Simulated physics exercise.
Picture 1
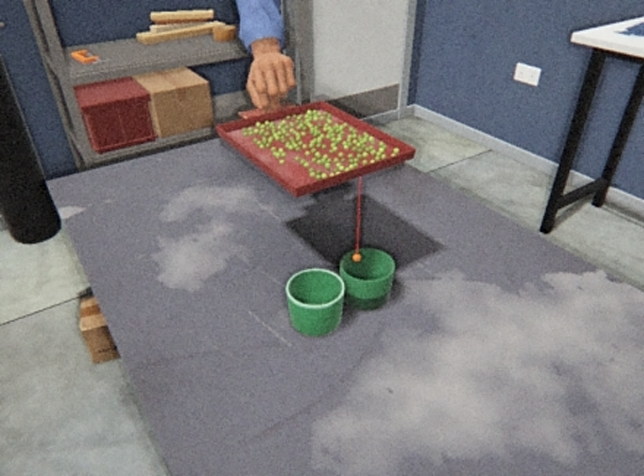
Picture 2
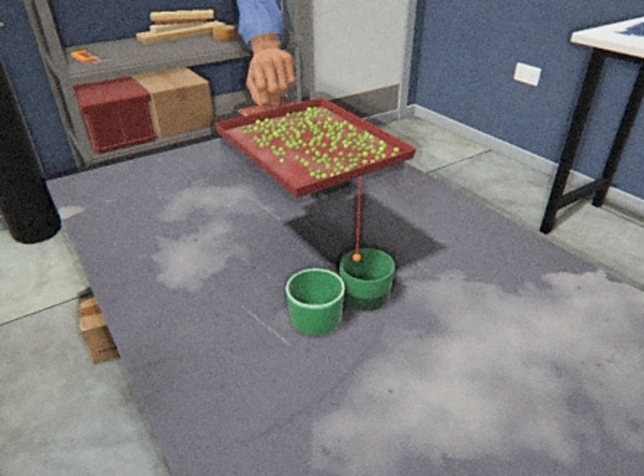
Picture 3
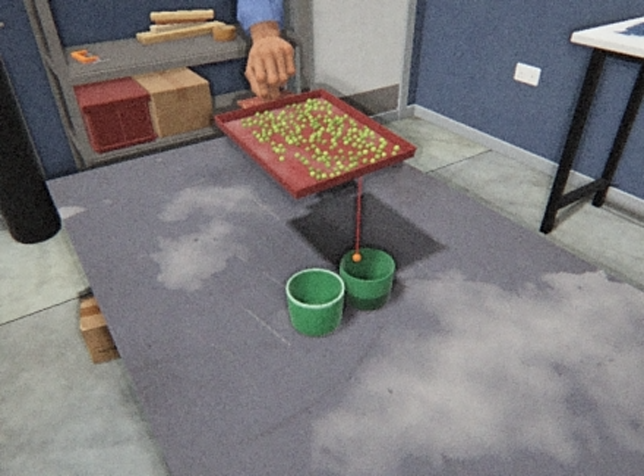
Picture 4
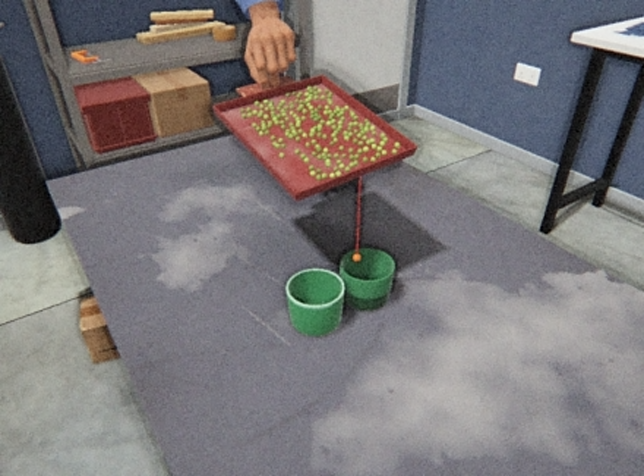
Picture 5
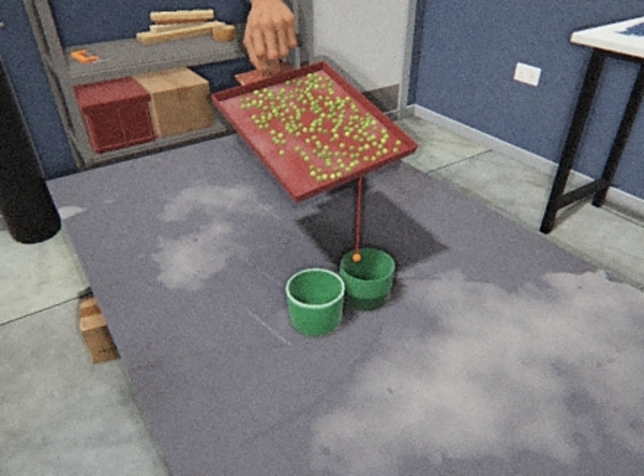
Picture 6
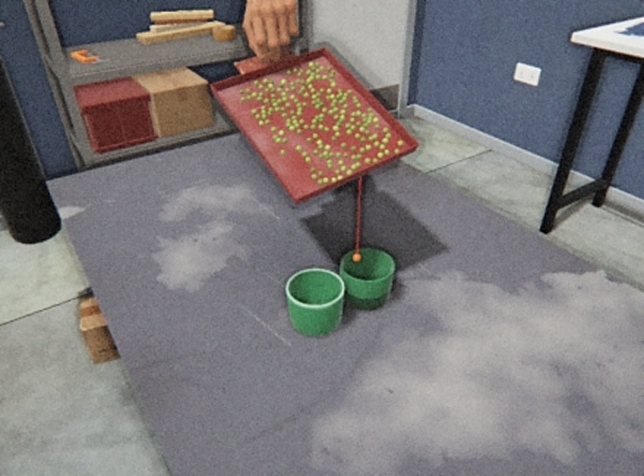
At first, a hand holds a red tray of small green peas nearly level above two green dishes on a grey table, an orange bead hanging from its near edge. The hand then raises the back of the tray, steepening it steadily towards the near left corner, and some peas shift.
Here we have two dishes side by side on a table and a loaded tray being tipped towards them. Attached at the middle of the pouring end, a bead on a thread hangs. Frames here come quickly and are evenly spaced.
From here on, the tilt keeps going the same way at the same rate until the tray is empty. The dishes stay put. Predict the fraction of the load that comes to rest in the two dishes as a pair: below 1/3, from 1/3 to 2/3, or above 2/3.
What lands in the dishes sits in the middle, a third to two thirds of the load.
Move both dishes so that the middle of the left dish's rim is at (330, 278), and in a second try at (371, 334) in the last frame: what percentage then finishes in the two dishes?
In the first position around 30 percent, in the second around 0 percent.
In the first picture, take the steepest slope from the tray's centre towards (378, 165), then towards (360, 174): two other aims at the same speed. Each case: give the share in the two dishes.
Shares: About 20 in a hundred, then about 10 in a hundred.
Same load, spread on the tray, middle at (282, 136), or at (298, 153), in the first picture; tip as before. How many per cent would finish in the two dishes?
60 % and 80 %.
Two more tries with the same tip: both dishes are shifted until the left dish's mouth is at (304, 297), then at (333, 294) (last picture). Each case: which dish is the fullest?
Try 1: The left-hand one. Try 2: The left-hand one.
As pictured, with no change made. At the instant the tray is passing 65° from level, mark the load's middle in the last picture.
The load is centred near (325, 183).
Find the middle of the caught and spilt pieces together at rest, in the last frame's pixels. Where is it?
Close to (326, 324) in the last view.
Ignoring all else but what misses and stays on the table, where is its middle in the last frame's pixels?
Look around (361, 359) in the last picture.
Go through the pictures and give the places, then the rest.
In the first frame, corners of the pouring end near (296, 187) and (414, 149), level; middle of the load near (320, 140), dried peas; left dish near (331, 316); right dish near (383, 292); bead on its thread near (357, 258).
In the second frame, corners of the pouring end near (296, 187) and (414, 148), level; middle of the load near (320, 138).
In the third frame, corners of the pouring end near (296, 189) and (415, 147), tipped barely, lowest at the left corner; middle of the load near (320, 134).
In the fourth frame, corners of the pouring end near (297, 192) and (415, 146), tipped a little, lowest at the left corner; middle of the load near (320, 127).
In the fifth frame, corners of the pouring end near (297, 195) and (416, 145), tipped clearly, lowest at the left corner; middle of the load near (320, 121).
In the sixth frame, corners of the pouring end near (297, 197) and (417, 144), tipped clearly, lowest at the left corner; middle of the load near (322, 116), near a third on the move; left dish near (331, 316); right dish near (383, 292).
Shortly afterwards, tray tipped steeply; the bulk on the tray; only a few outside both; a little in the air.
Next, tray tipped past a quarter turn; near two thirds on the tray; a little in the left dish; near a quarter outside both; a little in the air.
Some moments later, tray tipped past a quarter turn; near half in the left dish; near half outside both.
In the end, tray tipped past a quarter turn; near half in the left dish; none at all in the right dish; near half outside both.
